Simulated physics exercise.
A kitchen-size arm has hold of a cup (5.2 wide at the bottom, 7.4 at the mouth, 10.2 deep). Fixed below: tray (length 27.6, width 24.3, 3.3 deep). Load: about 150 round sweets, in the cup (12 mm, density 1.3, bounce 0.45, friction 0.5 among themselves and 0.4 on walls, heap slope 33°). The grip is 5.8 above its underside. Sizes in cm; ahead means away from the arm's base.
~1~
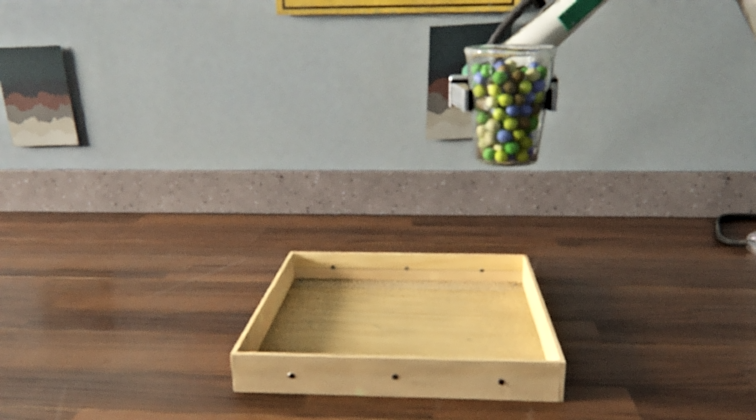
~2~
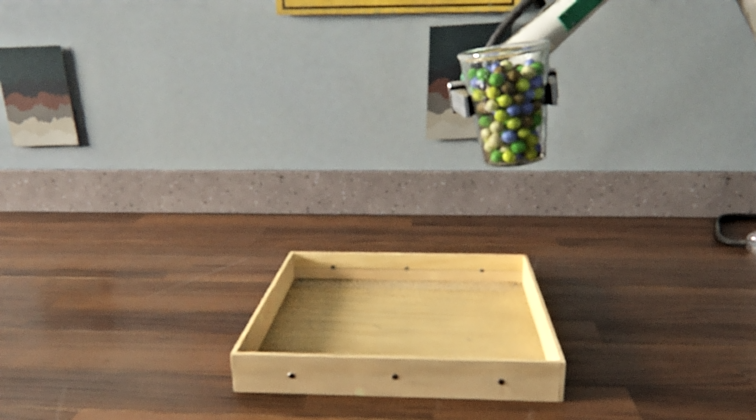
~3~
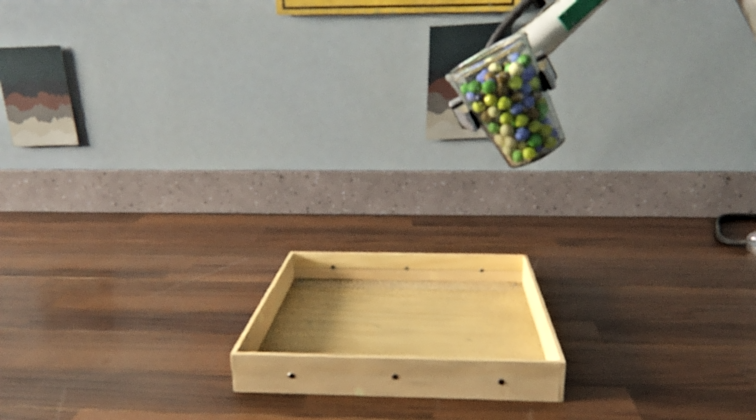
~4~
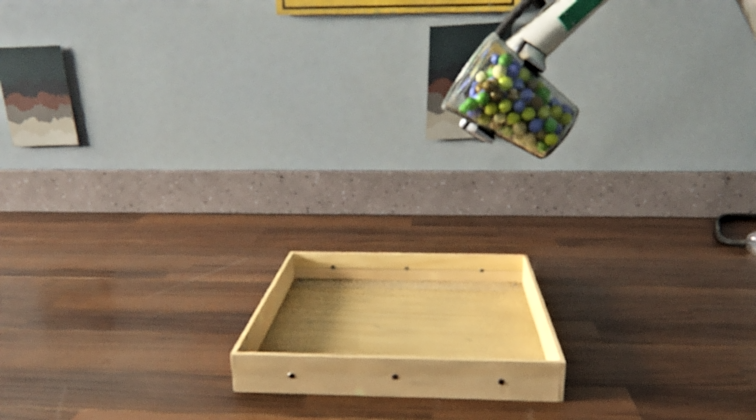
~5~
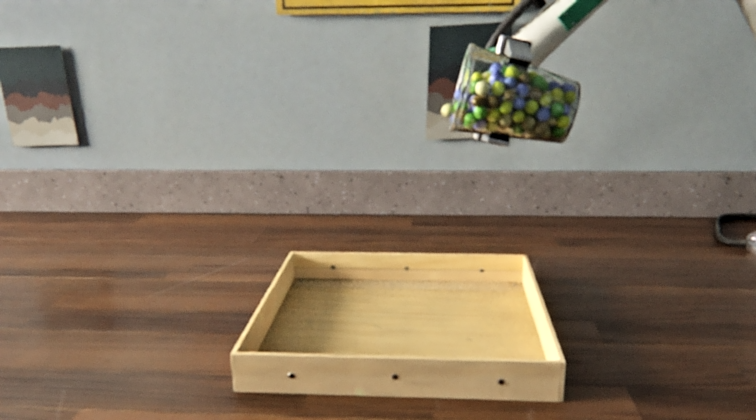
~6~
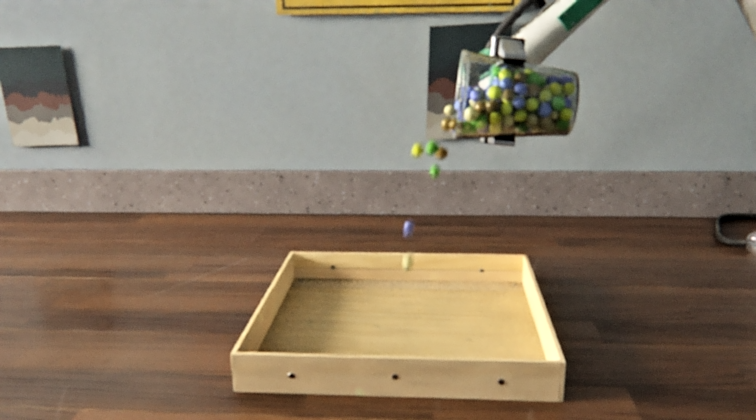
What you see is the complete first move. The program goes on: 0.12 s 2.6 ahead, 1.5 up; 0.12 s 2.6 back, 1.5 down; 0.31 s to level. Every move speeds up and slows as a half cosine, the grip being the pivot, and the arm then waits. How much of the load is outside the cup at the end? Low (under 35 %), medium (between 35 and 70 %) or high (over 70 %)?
A medium share, between 35 and 70 %, ends outside the cup.
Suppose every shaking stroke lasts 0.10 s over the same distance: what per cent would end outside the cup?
It would be near 65 per cent.
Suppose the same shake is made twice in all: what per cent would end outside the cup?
In that case some 70 per cent.
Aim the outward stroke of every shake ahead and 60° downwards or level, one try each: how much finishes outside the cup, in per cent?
Some 20 and 45 per cent.
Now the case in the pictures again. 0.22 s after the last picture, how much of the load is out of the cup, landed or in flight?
About 20 per cent by then.
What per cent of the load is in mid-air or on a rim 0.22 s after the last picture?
About 16 per cent.
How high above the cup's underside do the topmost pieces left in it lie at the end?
Roughly 7.0 cm.
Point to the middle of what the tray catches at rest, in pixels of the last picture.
Around (362, 319).
Then, 0.22 s on, tilted 85° forward, highest piece 25 above the table; 117 in the cup, 9 in the tray, 24 in flight or on a rim.
Then, 0.44 s on, tilted 24° forward, highest piece 27 above the table; 72 in the cup, 70 in the tray, 8 in flight or on a rim.
Then, 0.75 s on, level, highest piece 25 above the table; 76 in the tray, 72 in the cup, 2 on the table or floor.
Then, 1.80 s on, level, highest piece 25 above the table; 76 in the tray, 72 in the cup, 2 on the table or floor.
In the end, 76 in the tray, 72 in the cup, 2 on the table or floor. That is 52 % outside the cup.
